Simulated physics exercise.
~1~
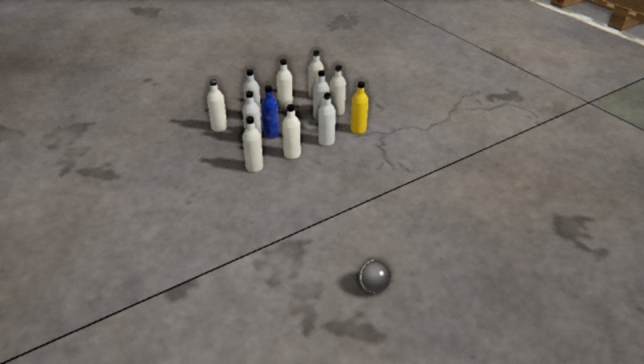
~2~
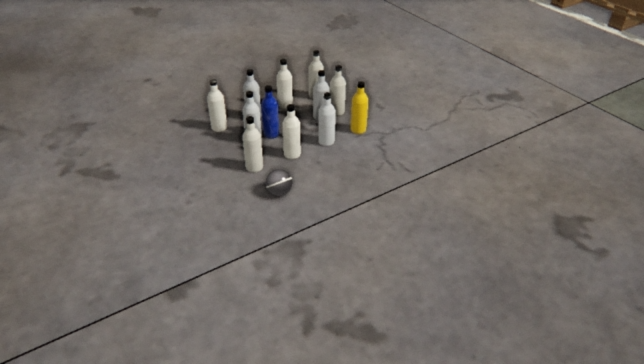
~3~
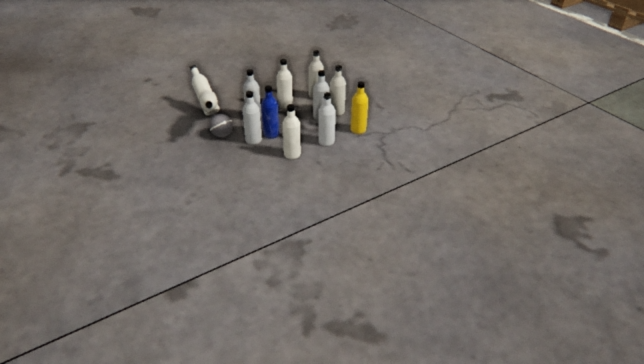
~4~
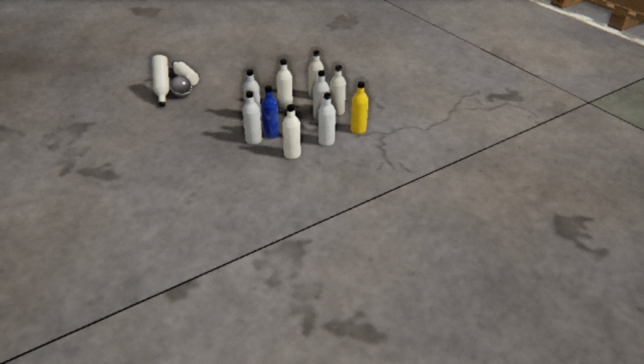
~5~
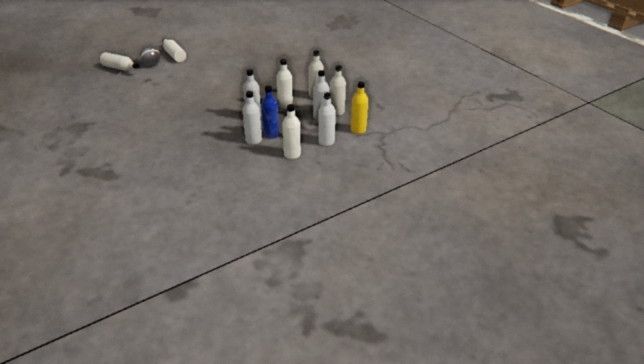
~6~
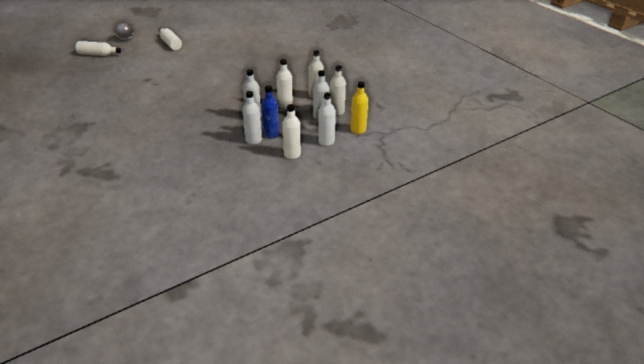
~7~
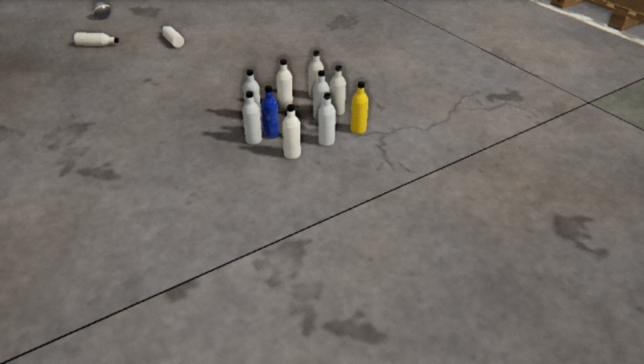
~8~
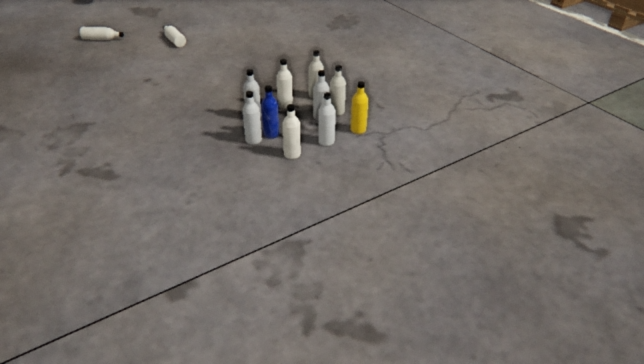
A cluster of capped bottles stood on a concrete floor as a steel ball rolled up from the lower right, knocked over two white ones on the left edge, and rolled out of view, leaving the rest, including the blue and yellow ones, upright.
